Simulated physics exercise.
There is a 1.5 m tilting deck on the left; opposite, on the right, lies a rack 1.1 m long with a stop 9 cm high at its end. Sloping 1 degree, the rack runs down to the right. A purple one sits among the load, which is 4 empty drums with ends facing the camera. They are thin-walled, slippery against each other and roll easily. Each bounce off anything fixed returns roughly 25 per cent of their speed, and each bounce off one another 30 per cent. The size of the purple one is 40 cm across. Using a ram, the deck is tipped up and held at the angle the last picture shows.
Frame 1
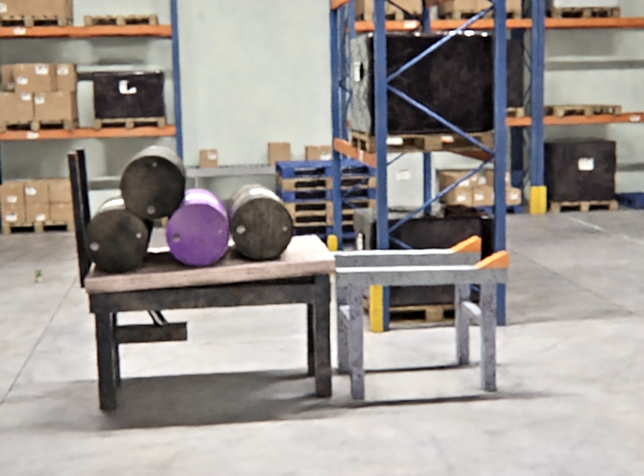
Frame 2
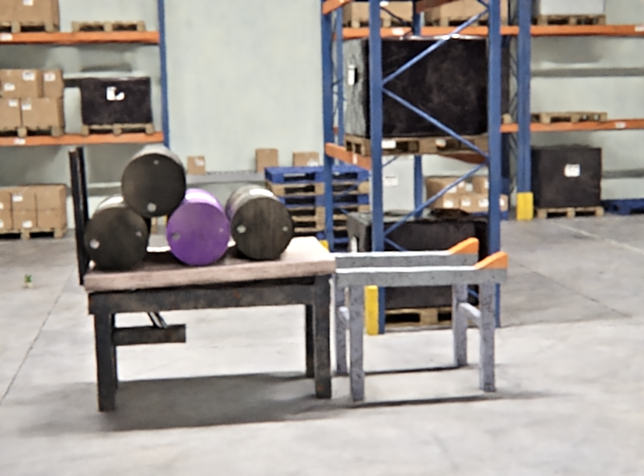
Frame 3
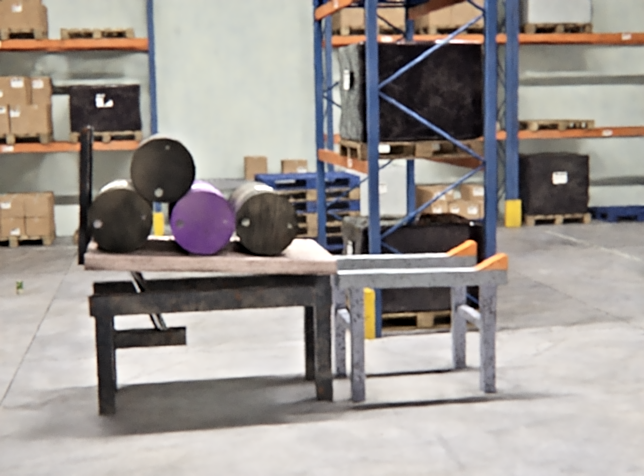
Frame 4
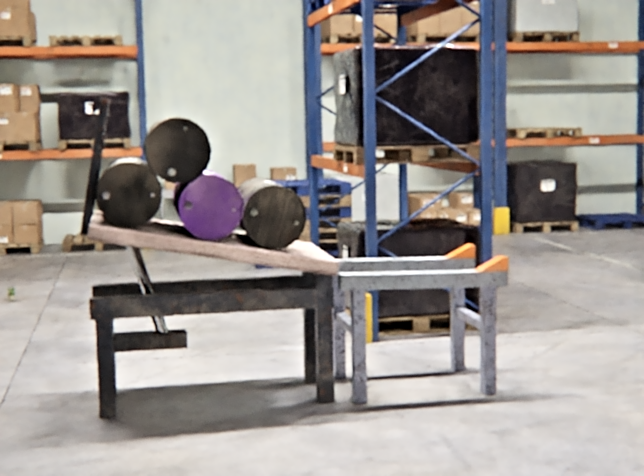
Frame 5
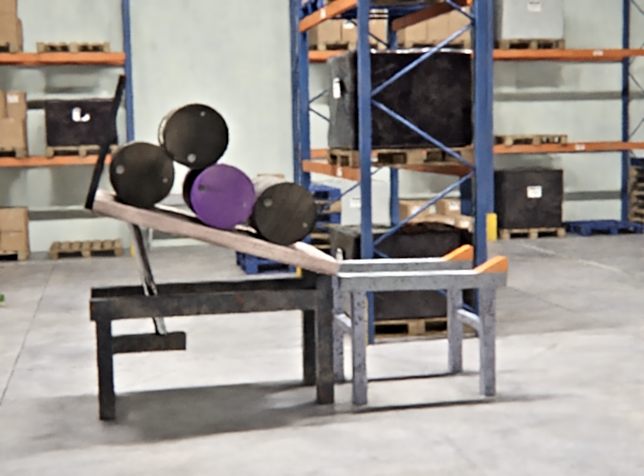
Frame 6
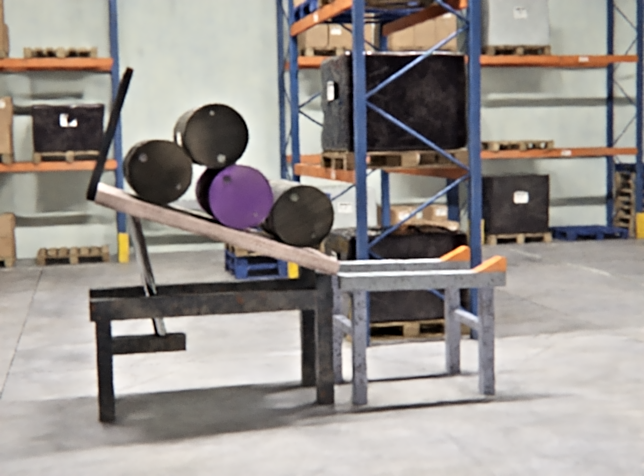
We see four drums, one purple and three dark, stacked on a deck beside a low rack in a warehouse. A ram raises the deck's left side, tilting it toward the rack, and the drums shift slightly right.
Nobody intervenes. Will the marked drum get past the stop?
Watch the purple one - it escapes over the stop.
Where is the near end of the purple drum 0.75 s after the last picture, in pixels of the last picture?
That would be about (376, 243) in pixels.
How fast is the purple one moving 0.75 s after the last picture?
1.5 m/s or so.
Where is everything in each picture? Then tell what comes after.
In the first picture, purple (198, 235); deck tilted 2° back; stop top at (507, 256).
In the second picture, purple (198, 233); deck tilted 2° back.
In the third picture, purple (203, 223); deck tilted 4° to the rack.
In the fourth picture, purple (211, 208); deck tilted 11° to the rack.
In the fifth picture, purple (223, 197); deck tilted 17° to the rack.
In the sixth picture, purple (241, 197); deck tilted 19° to the rack.
Another 0.8 s on from the last picture, purple is on the rack, 90 cm from the rack's far end, rolling right; 0 lost over the end.
Another 1.8 s on from the last picture, purple is over the stop and falling; 2 lost over the end.
In the end (9.9 s after the last picture), purple is over the stop, on the ground; 2 lost over the end.
